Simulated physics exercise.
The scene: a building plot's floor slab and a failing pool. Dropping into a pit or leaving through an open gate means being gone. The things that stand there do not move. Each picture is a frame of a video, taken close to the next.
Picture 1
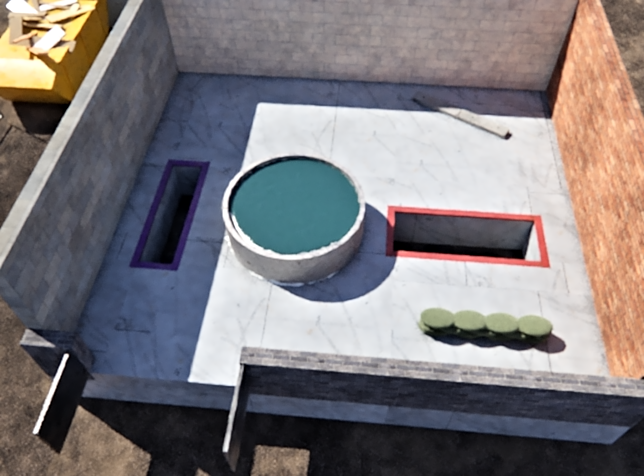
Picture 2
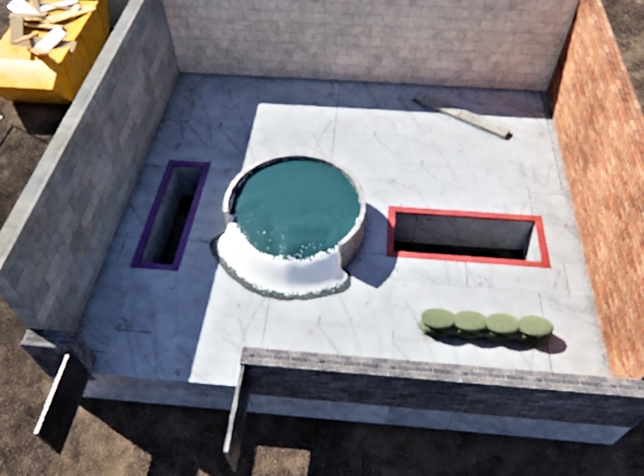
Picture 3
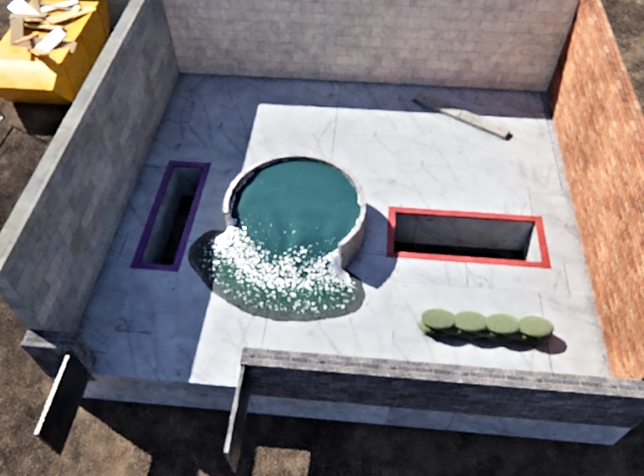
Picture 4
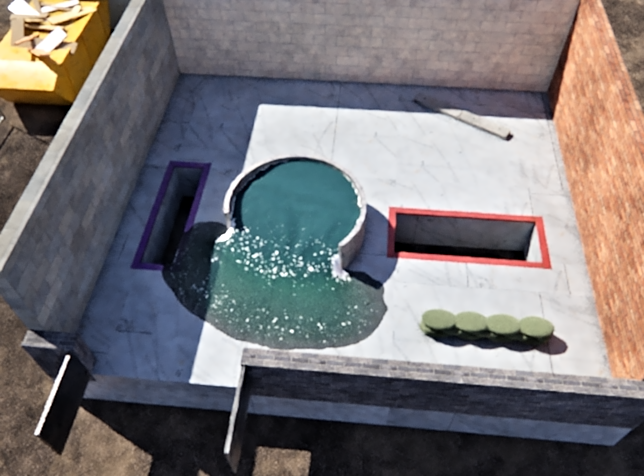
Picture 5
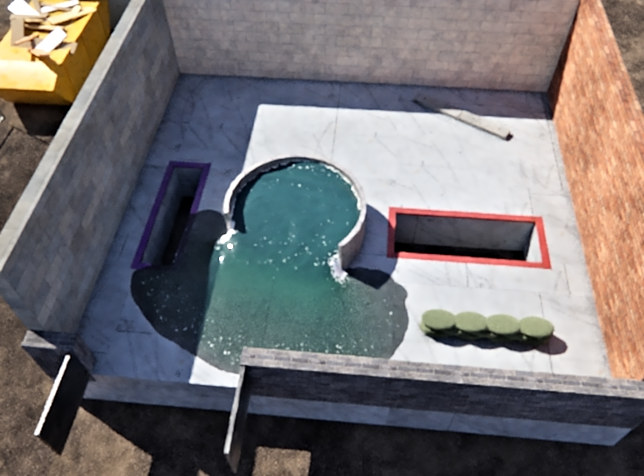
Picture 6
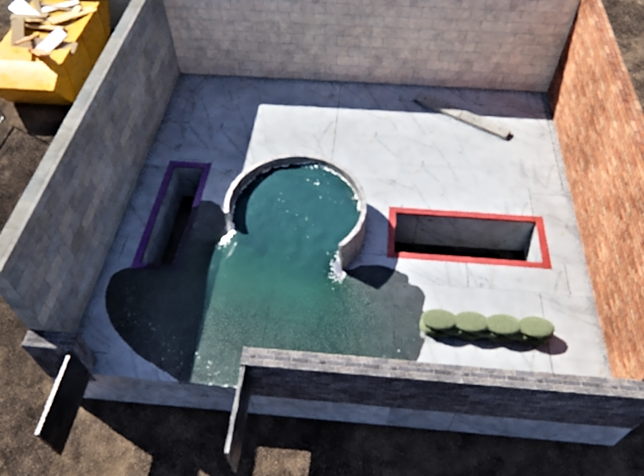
A walled building plot with a pale floor slab is seen from high above, with grey walls at the left, back and front and an orange brick wall at the right. A round tank of teal water stands between a purple-edged pit and a red-edged pit, near green bushes and a plank. The tank's near side opens and foaming water pours out, spreading across the slab toward the viewer, while the camera stays still.
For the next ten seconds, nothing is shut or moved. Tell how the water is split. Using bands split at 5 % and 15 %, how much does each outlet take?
I would say the gate draws off over 15 %, the red pit draws off between 5 and 15 %, the purple pit draws off between 5 and 15 %.
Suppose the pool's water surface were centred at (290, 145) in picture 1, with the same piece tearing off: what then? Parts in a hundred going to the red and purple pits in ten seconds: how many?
Red about 8 %, purple about 25 %.
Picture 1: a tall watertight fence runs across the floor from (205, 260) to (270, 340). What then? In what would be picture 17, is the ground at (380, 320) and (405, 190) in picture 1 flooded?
In the listed order, the first spot is swamped and the second is spared.
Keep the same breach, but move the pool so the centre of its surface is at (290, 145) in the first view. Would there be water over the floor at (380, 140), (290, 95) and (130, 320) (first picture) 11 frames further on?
Looking at all three, I'd call them bone dry, bone dry, swamped.
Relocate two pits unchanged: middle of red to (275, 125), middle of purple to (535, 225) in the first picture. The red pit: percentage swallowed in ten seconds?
Red: 2 %.
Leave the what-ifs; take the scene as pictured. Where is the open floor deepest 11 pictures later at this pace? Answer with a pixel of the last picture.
Near (282, 362).
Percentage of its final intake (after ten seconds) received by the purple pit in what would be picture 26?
Share by then: 30 in a hundred.
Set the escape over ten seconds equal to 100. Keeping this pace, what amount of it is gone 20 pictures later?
Approximately 50 %.
A moment on, water covers 20 % of the floor; the gate 6 %, the red pit 0 %, the purple pit 2 %.
Next, water covers 25 % of the floor; the gate 19 %, the red pit 0 %, the purple pit 2 %.
Then, water covers 35 % of the floor; the gate 33 %, the red pit 0 %, the purple pit 3 %.
Later, water covers 45 % of the floor; the gate 43 %, the red pit 6 %, the purple pit 6 %.
In the end, water covers 45 % of the floor; the gate 48 %, the red pit 11 %, the purple pit 10 %.
